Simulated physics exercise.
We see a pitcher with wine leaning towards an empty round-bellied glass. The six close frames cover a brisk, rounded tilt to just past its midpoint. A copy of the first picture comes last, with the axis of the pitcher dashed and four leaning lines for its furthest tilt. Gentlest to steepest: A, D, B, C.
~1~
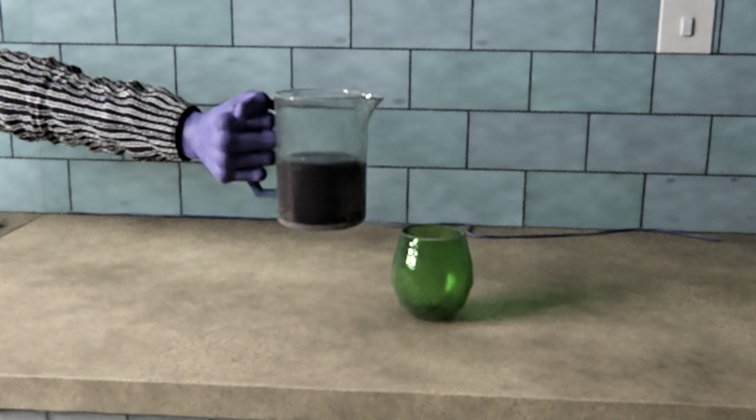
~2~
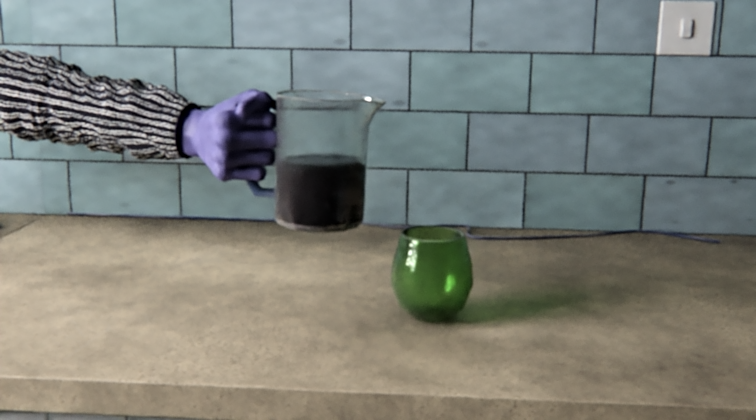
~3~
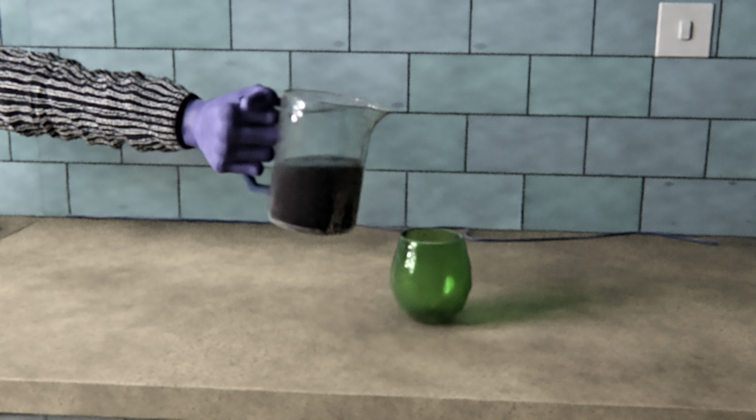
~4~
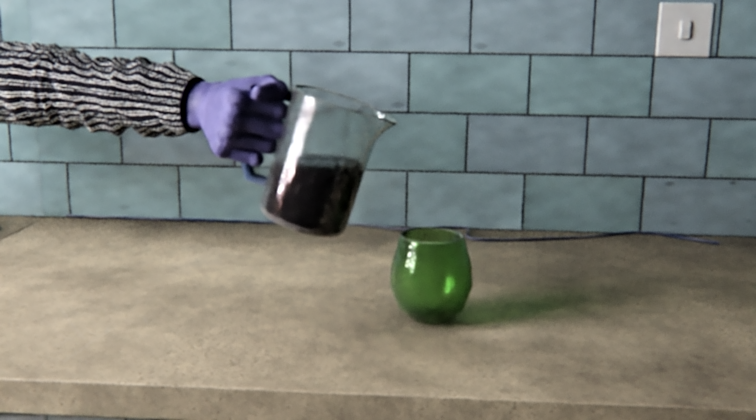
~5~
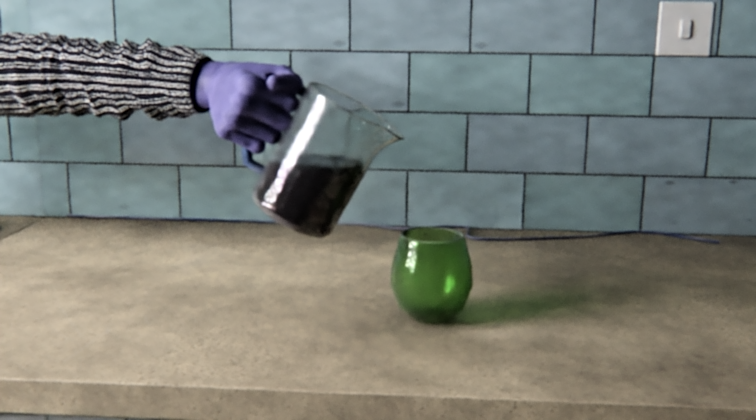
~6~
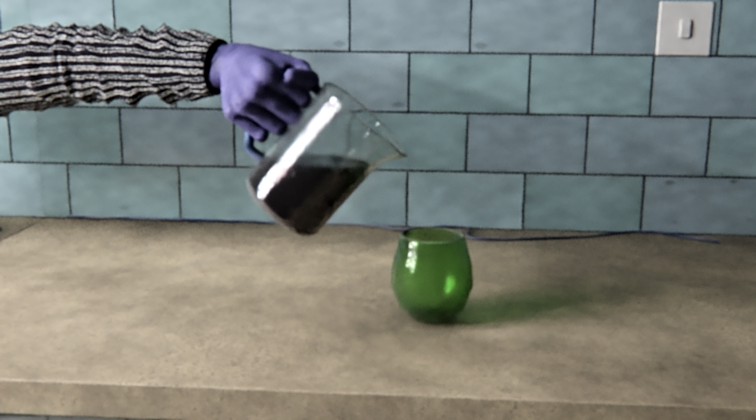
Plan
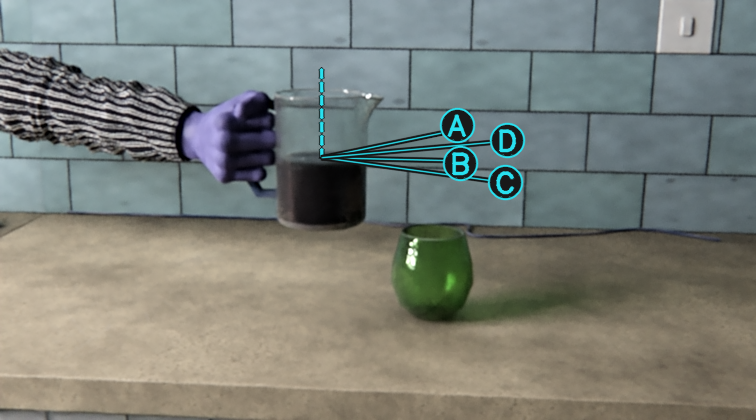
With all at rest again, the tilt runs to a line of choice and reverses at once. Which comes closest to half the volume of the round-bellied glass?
It is A.
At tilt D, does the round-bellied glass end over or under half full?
Over.
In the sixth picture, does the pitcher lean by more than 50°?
No, it does not.
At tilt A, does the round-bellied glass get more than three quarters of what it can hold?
No, it does not.
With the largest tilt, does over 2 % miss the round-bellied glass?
Yes, it does.
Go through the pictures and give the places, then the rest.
The first frame shows upright, lip at (382, 98); rim of the round-bellied glass round (433, 231); nothing has left yet.
The second frame shows tipped about 2°, lip at (384, 102); nothing has left yet.
The third frame shows tipped about 8°, lip at (389, 111); nothing has left yet.
The fourth frame shows tipped about 17°, lip at (396, 122); nothing has left yet.
The fifth frame shows tipped about 28°, lip at (403, 137); nothing has left yet.
The sixth frame shows tipped about 40°, lip at (406, 155); nothing has left yet.
In cyan, A at (441, 133); B at (443, 160); C at (488, 180); D at (490, 142).
For tilt A, the round-bellied glass ends with about 53 % of what it can hold.
For tilt B, the round-bellied glass ends with about 76 % of what it can hold; 9 % of the wine is spilt.
For tilt C, the round-bellied glass ends with about 64 % of what it can hold; 32 % of the wine is spilt.
For tilt D, the round-bellied glass ends with about 70 % of what it can hold.
